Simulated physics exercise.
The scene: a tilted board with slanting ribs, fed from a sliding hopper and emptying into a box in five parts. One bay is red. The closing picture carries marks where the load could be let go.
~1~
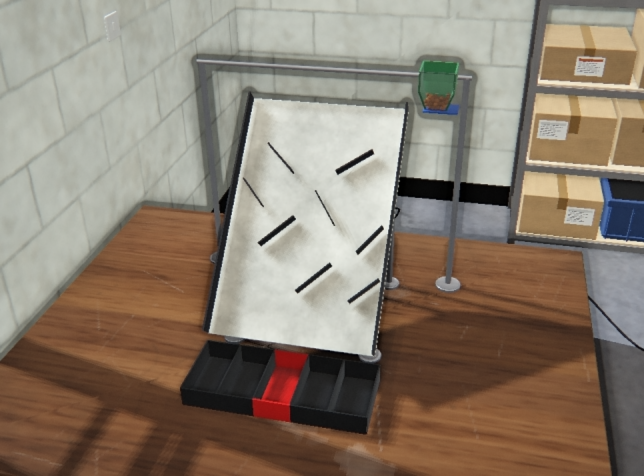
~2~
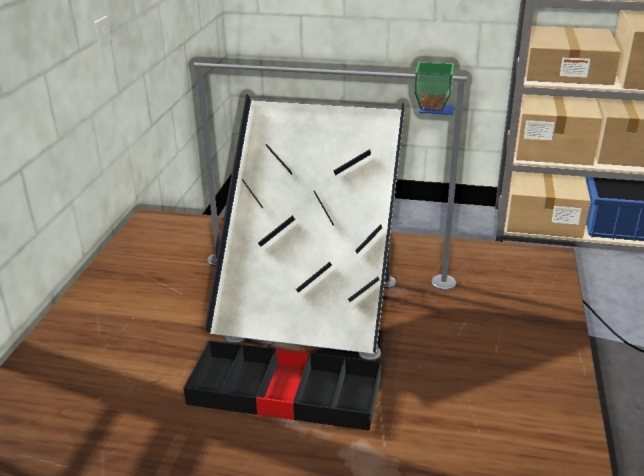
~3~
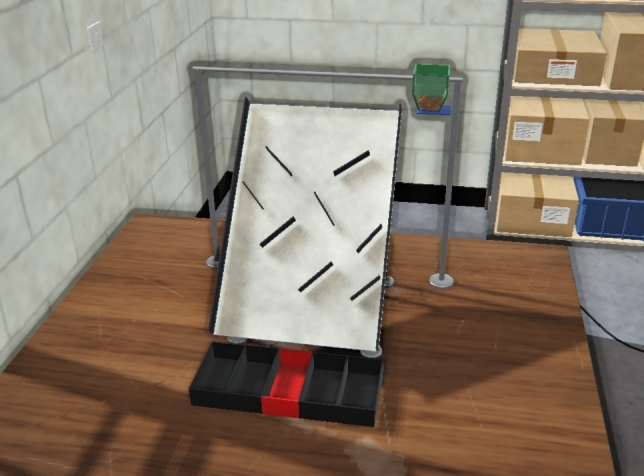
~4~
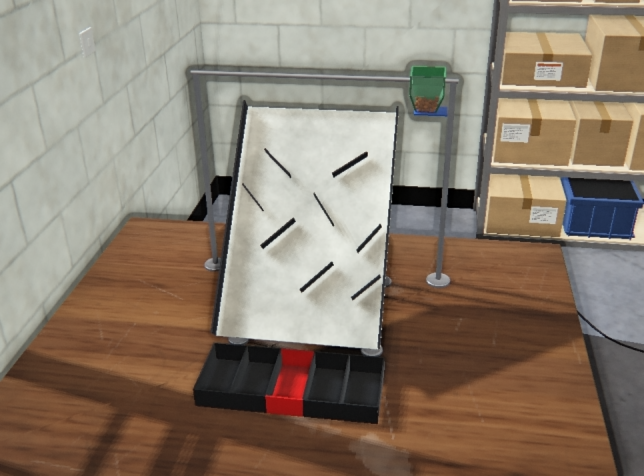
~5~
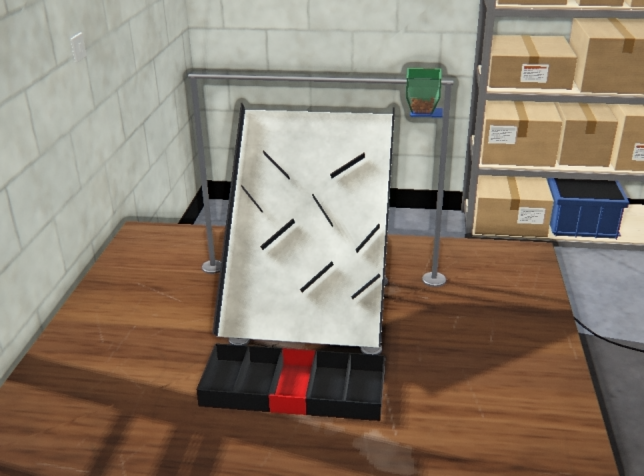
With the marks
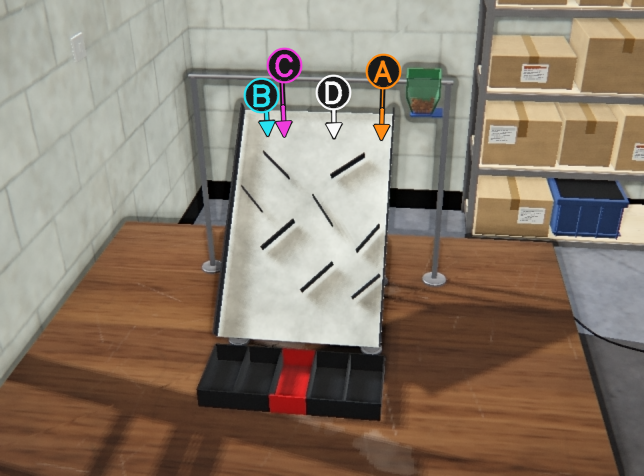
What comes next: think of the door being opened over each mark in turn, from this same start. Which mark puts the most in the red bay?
I would pick mark A.
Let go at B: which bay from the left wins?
The first from the left.
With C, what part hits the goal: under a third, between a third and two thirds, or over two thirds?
Mark C gives under a third.
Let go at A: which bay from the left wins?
The third.
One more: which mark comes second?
D it is.
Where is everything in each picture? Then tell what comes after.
Hopper near (435, 101), cereal balls, door shut, in the first frame.
Ribs (266, 144) to (290, 171), (333, 171) to (370, 149), (242, 179) to (260, 205), in the second frame.
Ribs (314, 191) to (333, 223), (259, 245) to (294, 216), (356, 250) to (381, 224), in the third frame.
Ribs (299, 290) to (332, 262), (351, 298) to (380, 275), in the fourth frame.
Red bay near (288, 404), number 3 of 5 from the left, in the fifth frame.
On the marked copy, mark A meets the board at (381, 134); mark B meets the board at (267, 130); mark C meets the board at (284, 131); mark D meets the board at (333, 132).
With A, close to a third in the red bay, close to a third in other bays, only a few held on the board, close to a quarter outside the box.
With B, only a few in the red bay, close to two thirds in other bays, a small share held on the board, close to a quarter outside the box.
With C, a small share in the red bay, all but a few in other bays.
With D, close to a quarter in the red bay, close to two thirds in other bays, a small share outside the box.
